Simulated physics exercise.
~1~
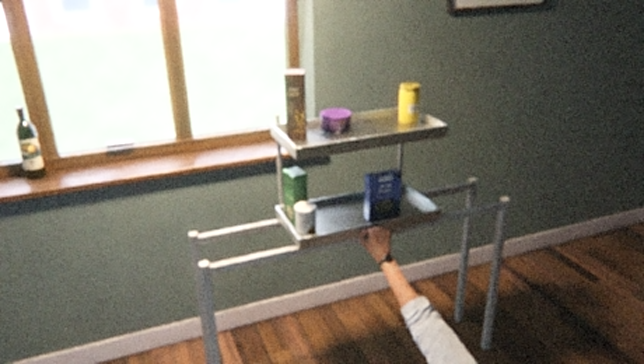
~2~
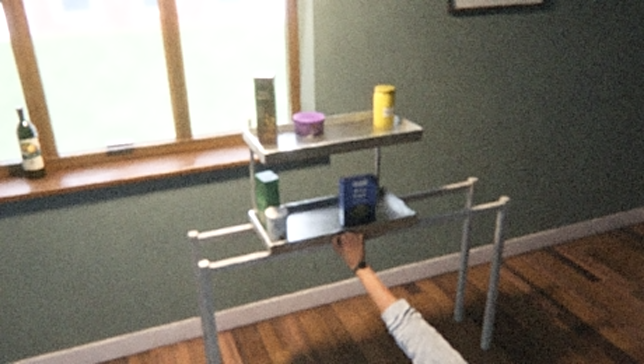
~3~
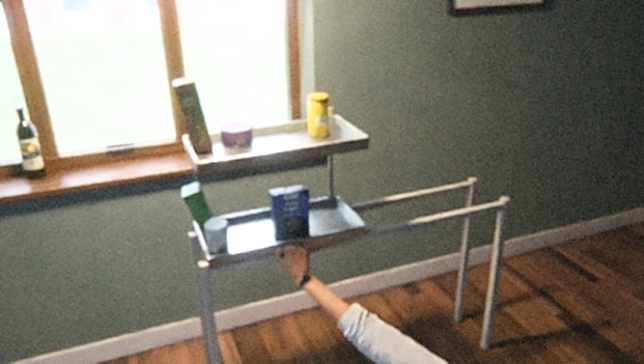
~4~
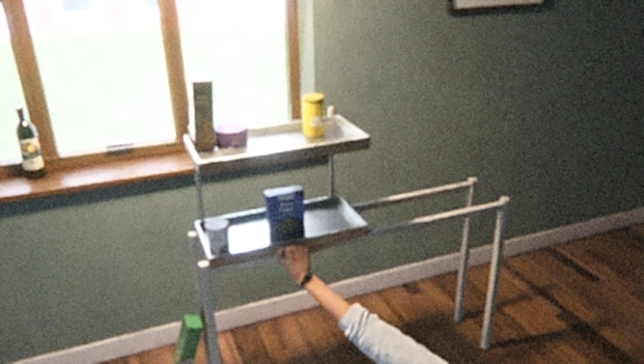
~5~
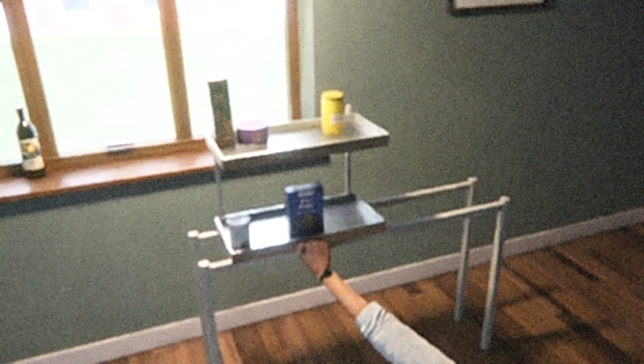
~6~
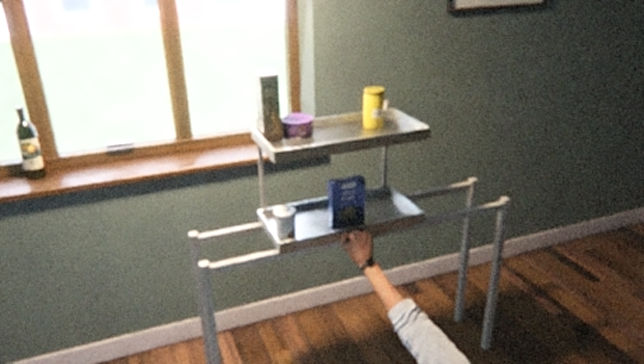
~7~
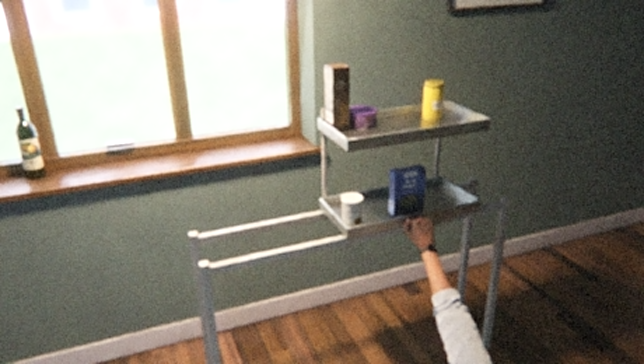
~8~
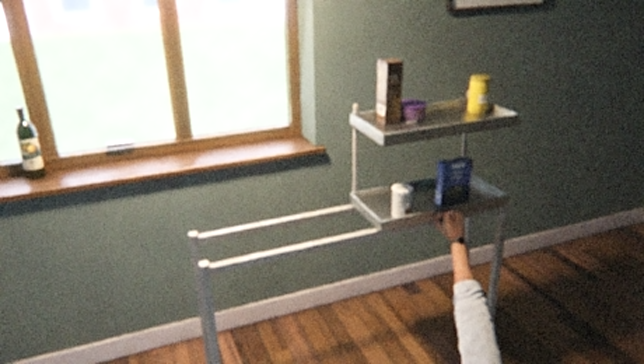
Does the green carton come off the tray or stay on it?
The green carton comes off the tray. It leans over when the tray reaches the left end and drops past that end towards the floor.
